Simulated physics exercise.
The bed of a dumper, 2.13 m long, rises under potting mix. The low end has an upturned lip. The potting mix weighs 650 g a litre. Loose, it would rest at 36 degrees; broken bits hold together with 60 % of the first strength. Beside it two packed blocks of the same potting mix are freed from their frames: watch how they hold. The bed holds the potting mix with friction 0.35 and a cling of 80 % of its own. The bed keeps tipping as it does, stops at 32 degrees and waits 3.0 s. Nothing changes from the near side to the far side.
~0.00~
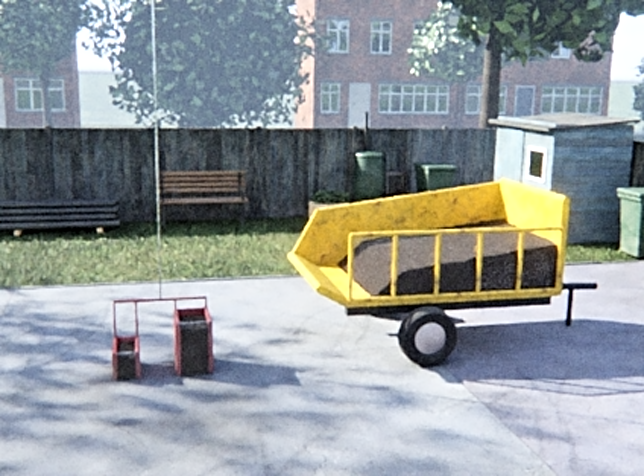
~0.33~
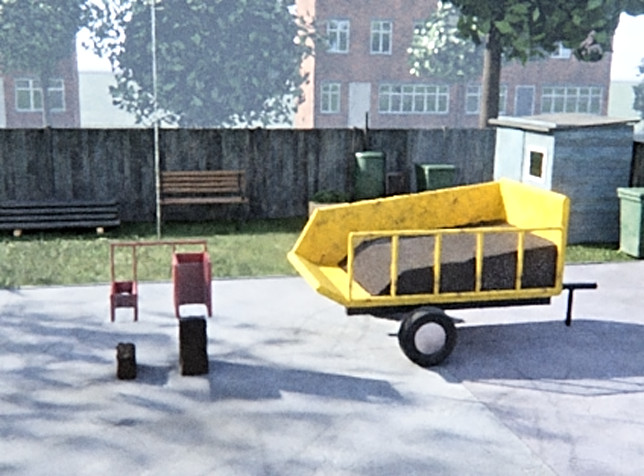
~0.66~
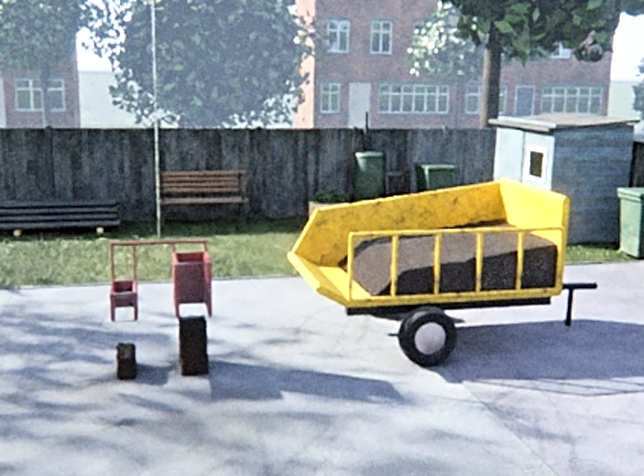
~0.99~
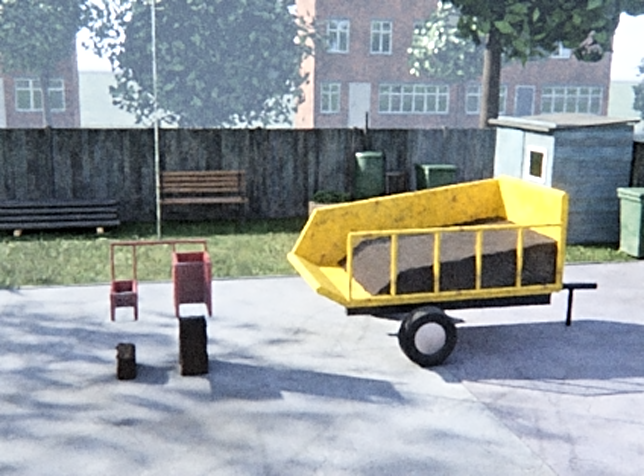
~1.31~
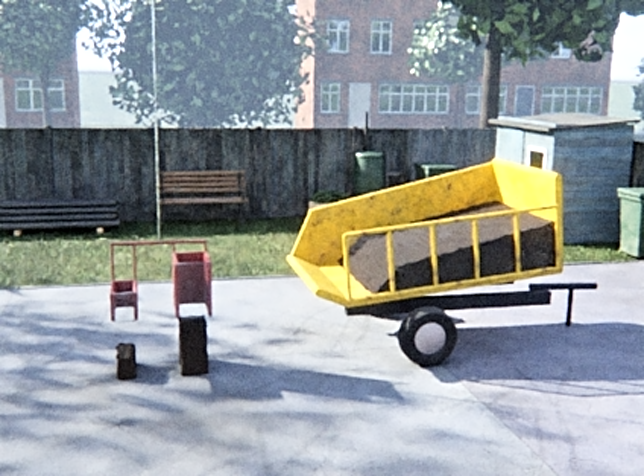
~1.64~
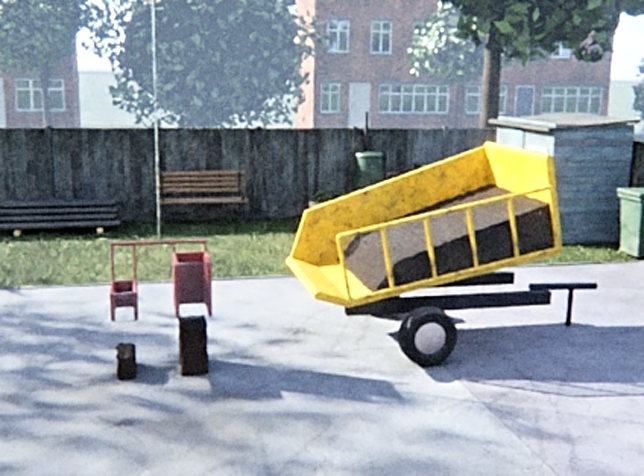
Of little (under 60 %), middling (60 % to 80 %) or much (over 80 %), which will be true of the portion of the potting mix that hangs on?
It comes out much: Over 80 %.
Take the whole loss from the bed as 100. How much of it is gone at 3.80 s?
About 0 %.
After 2.28 s, the tilt is 22 degrees and 100 % is on the bed.
After 3.04 s, the tilt is 32 degrees and 100 % is on the bed.
After 3.80 s, the tilt is 32 degrees and 100 % is on the bed.
After 4.55 s, the tilt is 32 degrees and 94 % is on the bed.
After 6.04 s, the tilt is 32 degrees and 85 % is on the bed.
